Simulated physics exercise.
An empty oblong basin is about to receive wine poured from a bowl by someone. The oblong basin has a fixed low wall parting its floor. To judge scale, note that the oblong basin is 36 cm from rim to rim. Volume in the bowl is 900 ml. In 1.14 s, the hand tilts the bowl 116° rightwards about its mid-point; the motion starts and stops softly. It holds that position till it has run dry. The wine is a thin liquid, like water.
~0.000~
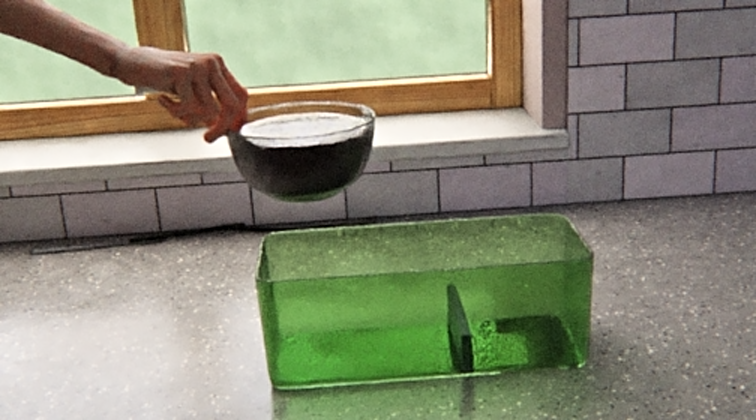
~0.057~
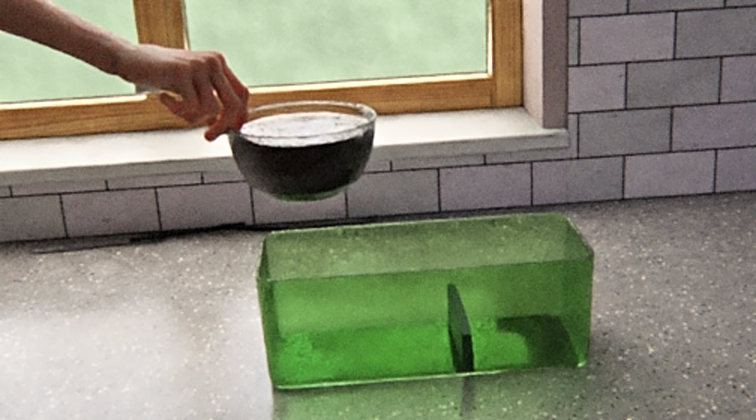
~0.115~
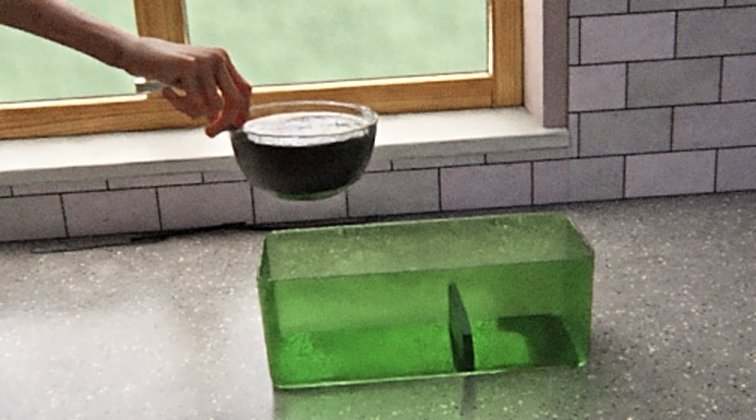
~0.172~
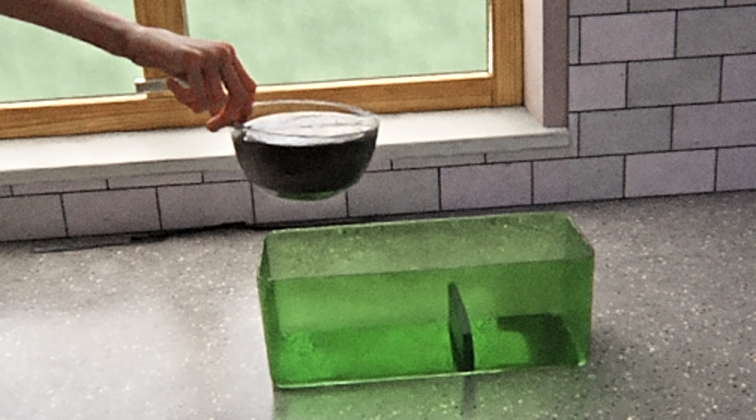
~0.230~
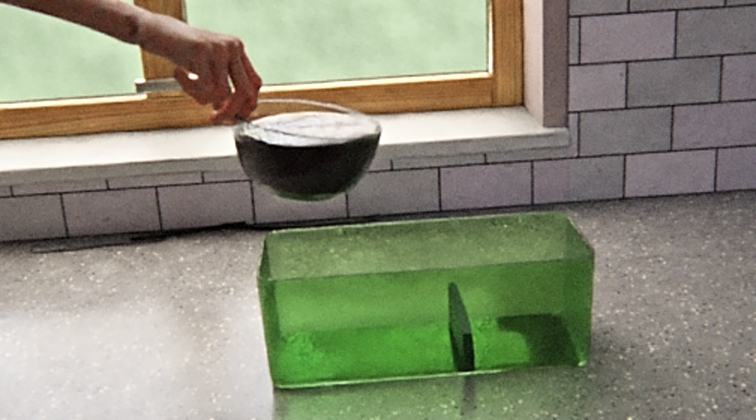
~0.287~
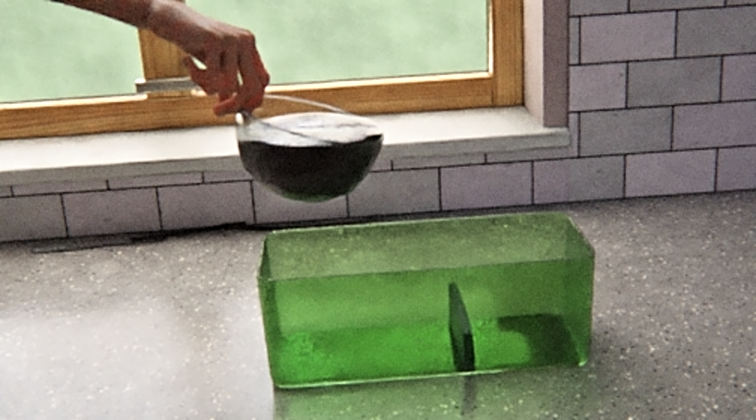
In this clip, a hand holds a glass bowl of dark liquid above a green, see-through oblong basin with a low upright divider inside, on a speckled counter by a window, and gradually tilts the bowl to the right.
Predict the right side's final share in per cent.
The right side finishes with roughly 30 per cent.
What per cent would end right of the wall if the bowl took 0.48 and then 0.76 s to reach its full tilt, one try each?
I'd expect close to 25 per cent and then close to 25 per cent.
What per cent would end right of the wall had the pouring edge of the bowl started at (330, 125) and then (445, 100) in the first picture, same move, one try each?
Roughly 10 per cent the first time and 80 per cent the second.
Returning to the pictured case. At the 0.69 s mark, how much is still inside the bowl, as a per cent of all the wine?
I reckon about 32 in a hundred is still held.
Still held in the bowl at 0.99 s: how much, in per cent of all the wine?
0 %.
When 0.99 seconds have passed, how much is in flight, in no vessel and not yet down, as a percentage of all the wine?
In-air share: About 2 %.
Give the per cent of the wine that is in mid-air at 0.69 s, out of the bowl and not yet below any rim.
It comes to about 30 percent.
Then, 0.69 s in, the tilt is 77° and 32 per cent is still to pour, 21 is left of the wall and 18 right of it.
Then, 0.99 s in, the tilt is 111° and 0 per cent is still to pour, 69 is left of the wall and 29 right of it.
Then, 1.30 s in, the tilt is 116° and 0 per cent is still to pour, 69 is left of the wall and 30 right of it.
Then, 1.64 s in, the tilt is 116° and 0 per cent is still to pour, 68 is left of the wall and 30 right of it.
Finally, 68 per cent lies left of the wall, 30 right of it and 1 outside.
